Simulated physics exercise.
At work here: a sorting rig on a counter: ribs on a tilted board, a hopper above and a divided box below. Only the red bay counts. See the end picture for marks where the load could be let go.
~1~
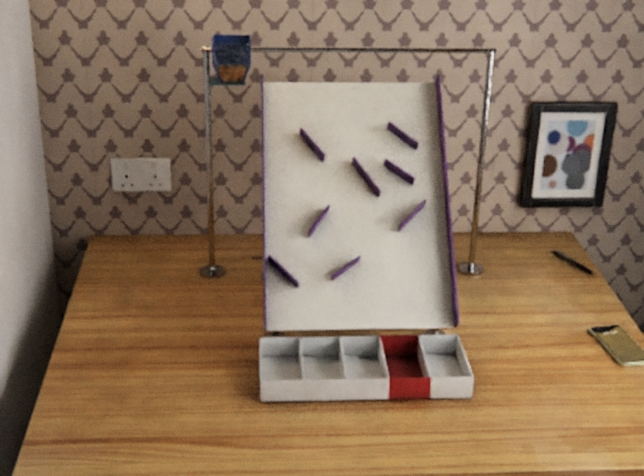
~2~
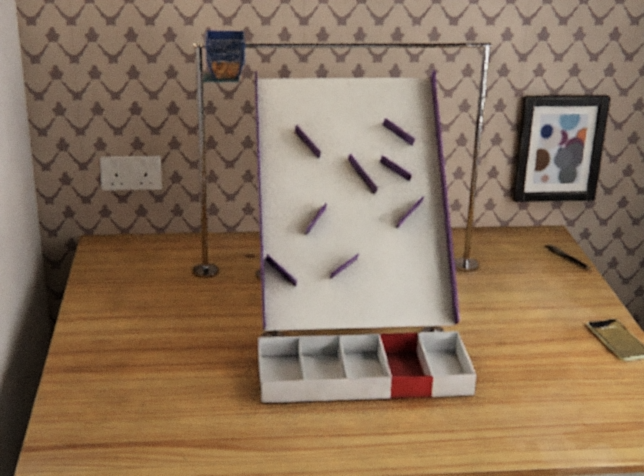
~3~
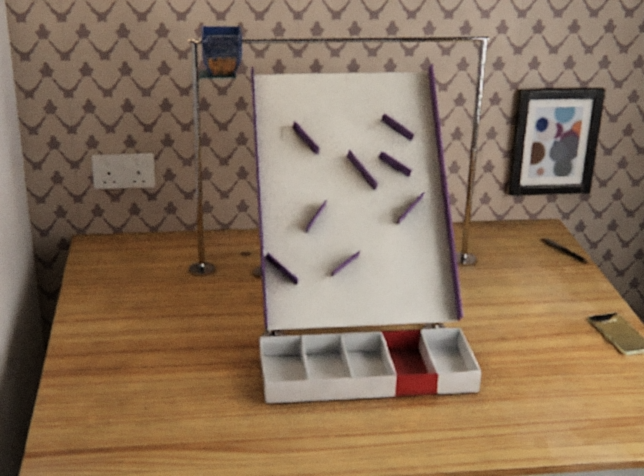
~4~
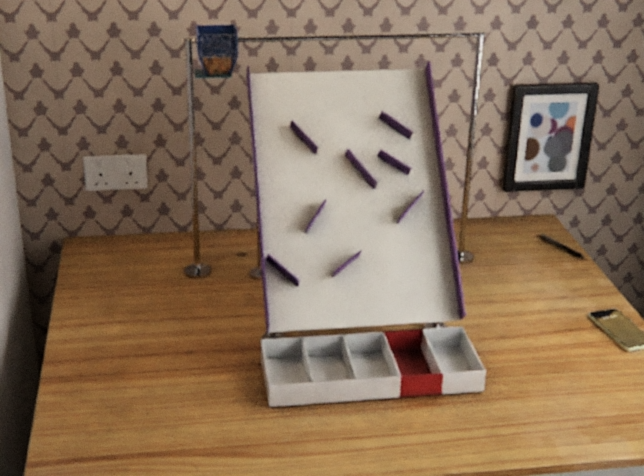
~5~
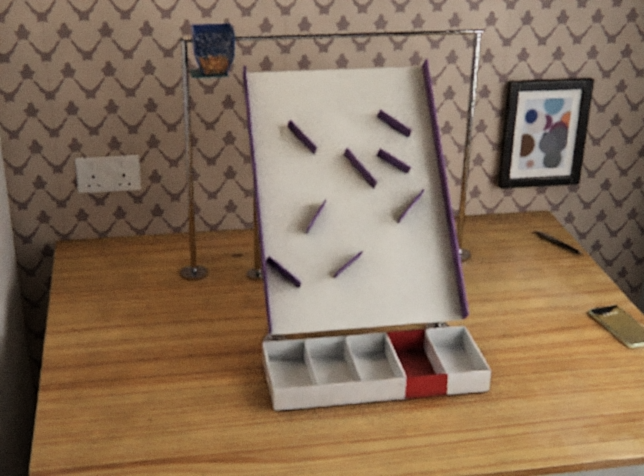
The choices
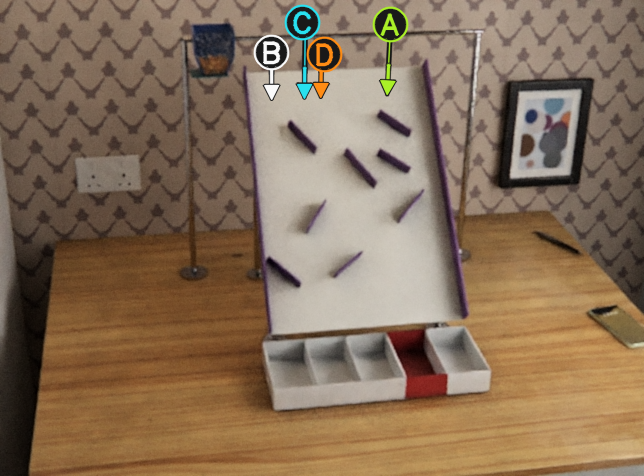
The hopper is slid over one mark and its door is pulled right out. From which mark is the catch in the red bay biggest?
Best: C.
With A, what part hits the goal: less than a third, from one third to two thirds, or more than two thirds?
Mark A gives less than a third.
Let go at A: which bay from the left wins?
It is the fifth one.
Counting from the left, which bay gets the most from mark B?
It is the second one.
On the marked copy, mark A meets the board at (387, 89); mark B meets the board at (271, 94); mark C meets the board at (304, 93); mark D meets the board at (320, 92).
If A is chosen, a stray few in the red bay, most in other bays, a small part outside the box.
If B is chosen, a small part in the red bay, most in other bays, a stray few outside the box.
If C is chosen, about a third in the red bay, about half in other bays, a small part outside the box.
If D is chosen, a small part in the red bay, most in other bays, a small part outside the box.
